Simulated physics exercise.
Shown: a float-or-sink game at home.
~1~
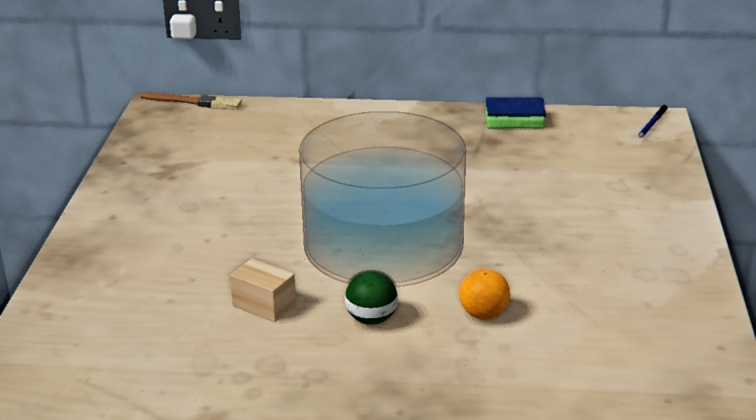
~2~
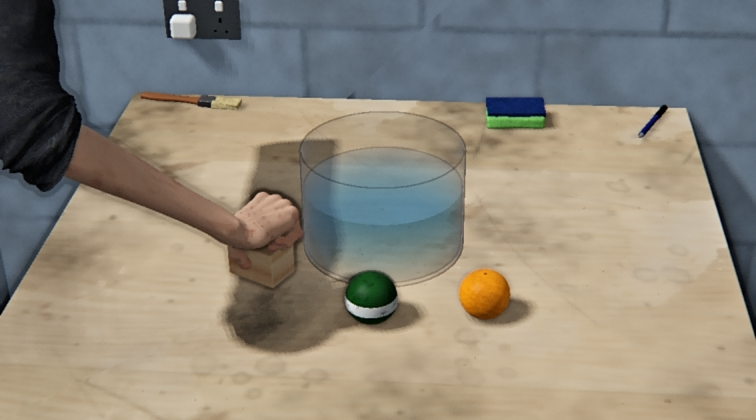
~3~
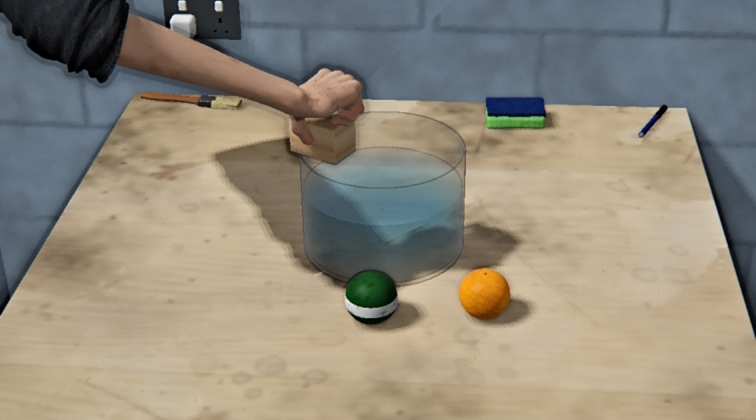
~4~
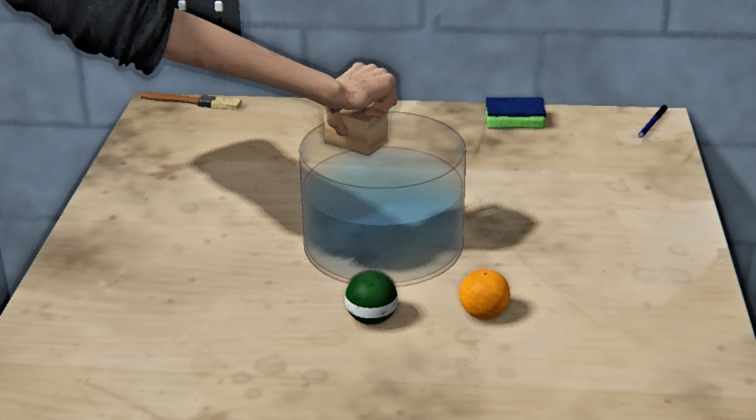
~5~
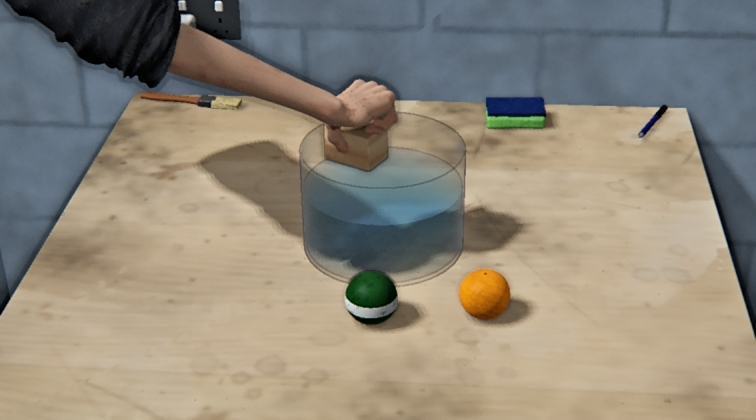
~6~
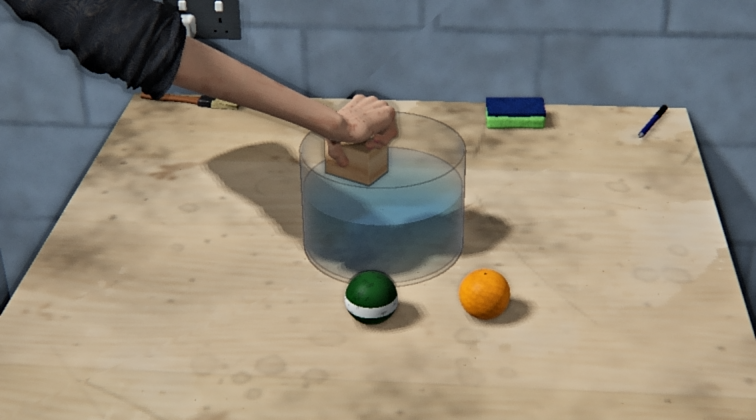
A hand lifts the wooden block, carries it right, and lowers it inside the clear bowl.
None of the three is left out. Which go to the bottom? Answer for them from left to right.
Taking them from the left, one does not go down, the next does not go down, the last does not go down.
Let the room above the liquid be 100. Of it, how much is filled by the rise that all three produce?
14 %.
Soon after, the wooden block floats.
Later, the tennis ball floats.
In the end, the orange floats; afloat, wooden block, tennis ball and orange.
